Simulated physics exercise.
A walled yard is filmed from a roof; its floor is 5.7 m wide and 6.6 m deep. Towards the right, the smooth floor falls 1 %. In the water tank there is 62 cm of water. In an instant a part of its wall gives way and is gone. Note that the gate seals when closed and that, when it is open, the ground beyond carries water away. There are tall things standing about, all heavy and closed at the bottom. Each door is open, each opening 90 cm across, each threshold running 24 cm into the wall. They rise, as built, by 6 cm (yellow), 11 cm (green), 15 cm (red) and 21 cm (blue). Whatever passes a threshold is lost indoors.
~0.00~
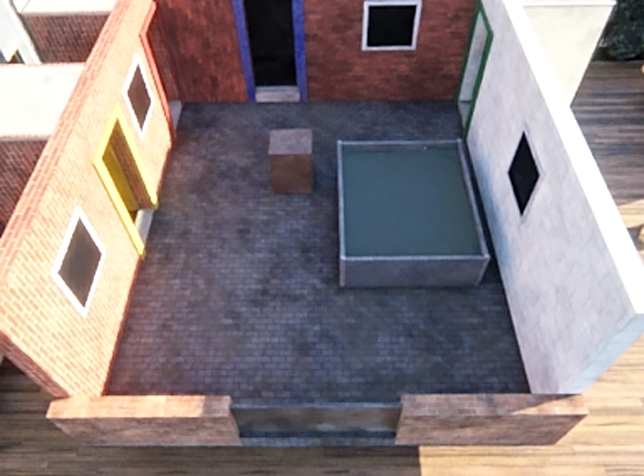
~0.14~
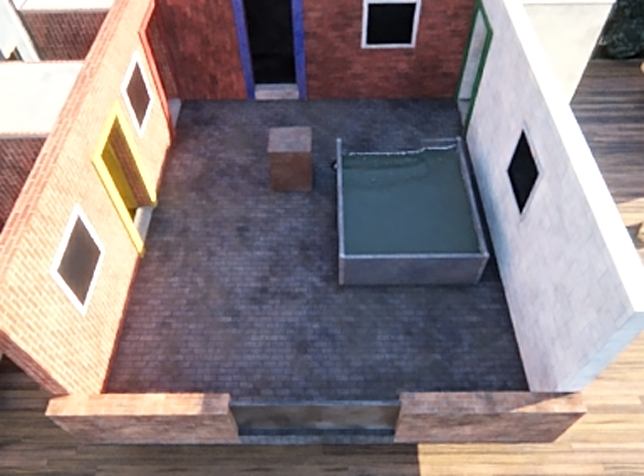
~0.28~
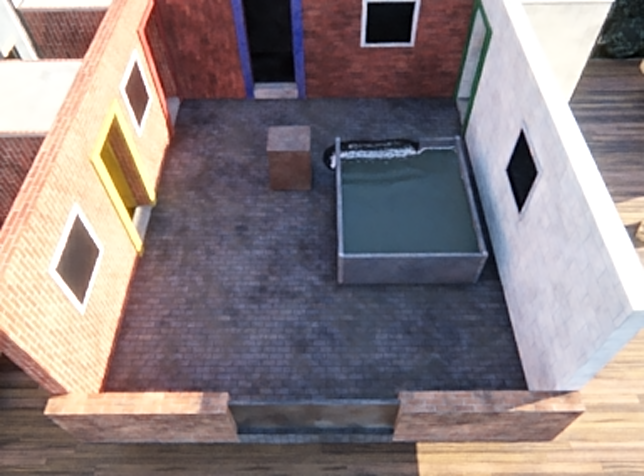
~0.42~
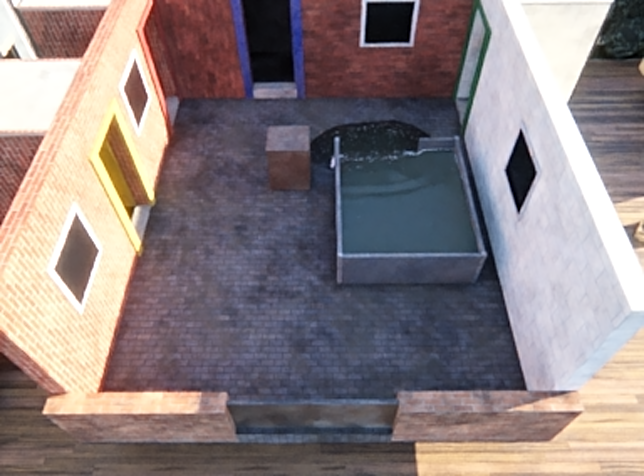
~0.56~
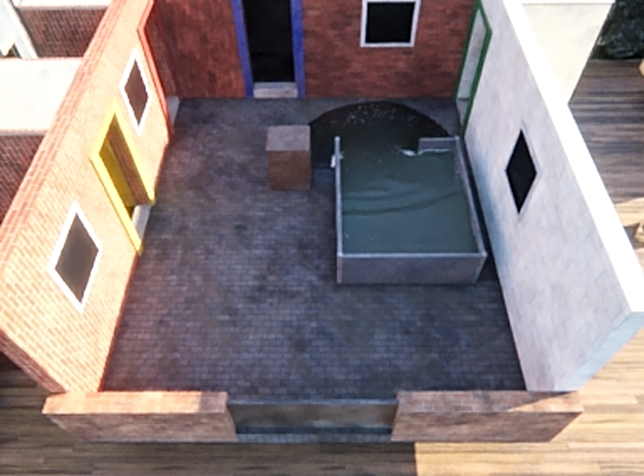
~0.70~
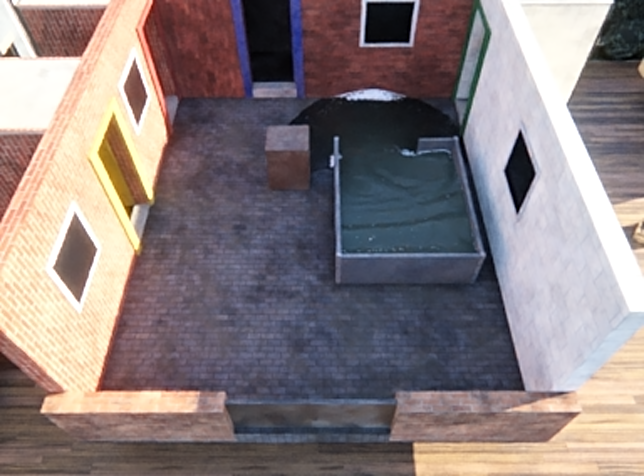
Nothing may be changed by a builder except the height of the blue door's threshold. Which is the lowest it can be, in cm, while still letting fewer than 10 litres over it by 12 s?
No lower than about 17 cm.
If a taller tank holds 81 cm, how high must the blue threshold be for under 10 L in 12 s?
I'd say close to 23 cm.
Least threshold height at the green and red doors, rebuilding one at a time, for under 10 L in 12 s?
About 34 cm at green and 27 cm at red.
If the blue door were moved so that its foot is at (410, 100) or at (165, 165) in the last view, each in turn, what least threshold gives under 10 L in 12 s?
Around 29 and 10.0 cm respectively.
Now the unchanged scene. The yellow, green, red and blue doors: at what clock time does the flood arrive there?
Yellow: 3.4 s; green: 0.8 s; red: 2.2 s; blue: 1.1 s.
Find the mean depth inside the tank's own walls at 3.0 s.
Average depth: Approx. 26 cm.
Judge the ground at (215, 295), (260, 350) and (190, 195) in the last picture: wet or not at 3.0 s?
Status: Clear / clear / clear.
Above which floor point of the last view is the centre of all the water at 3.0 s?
(359, 165).
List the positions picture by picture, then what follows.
The first frame shows still water, 62 cm deep, in the water tank at (406, 198); the blue door at (274, 59) is dry.
In the second frame, the gap is on the far side, the front 0.3 m out at a hidden place; the back of the water tank holds 62 cm.
In the third frame, water pours out on the far side and has run 0.7 m, to a hidden place; about 10 cm deep outside, 62 cm at the back.
In the fourth frame, water pours out on the far side and has run 1.3 m, to (386, 124); about 8 cm deep outside, 62 cm at the back.
In the fifth frame, the front is at (372, 105), 1.9 m from the gap on the far side; 3.9 m2 of floor is wet, 62 cm left at the back.
In the sixth frame, the gap is on the far side, the front 2.1 m out at (328, 99); the back of the water tank holds 59 cm; the blue door at (271, 55), 2.9 m from the gap, is still 0.8 m from the nearest water.
After 1.4 s water covers 20 % of the floor, deepest (40 cm) near (354, 101); 14 cm at the blue door, 0 litres in over its 21 cm threshold.
After 3.0 s water covers 35 % of the floor, deepest (34 cm) near (449, 101); 18 cm at the blue door, 1 litre in over its 21 cm threshold.
After 12.0 s water covers 100 % of the floor, deepest (18 cm) near (496, 296); 7 cm at the blue door, 2 litres in over its 21 cm threshold.
At the blue door as built, the water arrived by 1.2 s and peaked near 22 cm at 2.2 s.
With a threshold of 14 cm, 21 litres would have come in within the 12 s; with 19 cm, 4 litres. So under 10 litres takes about 17 cm.
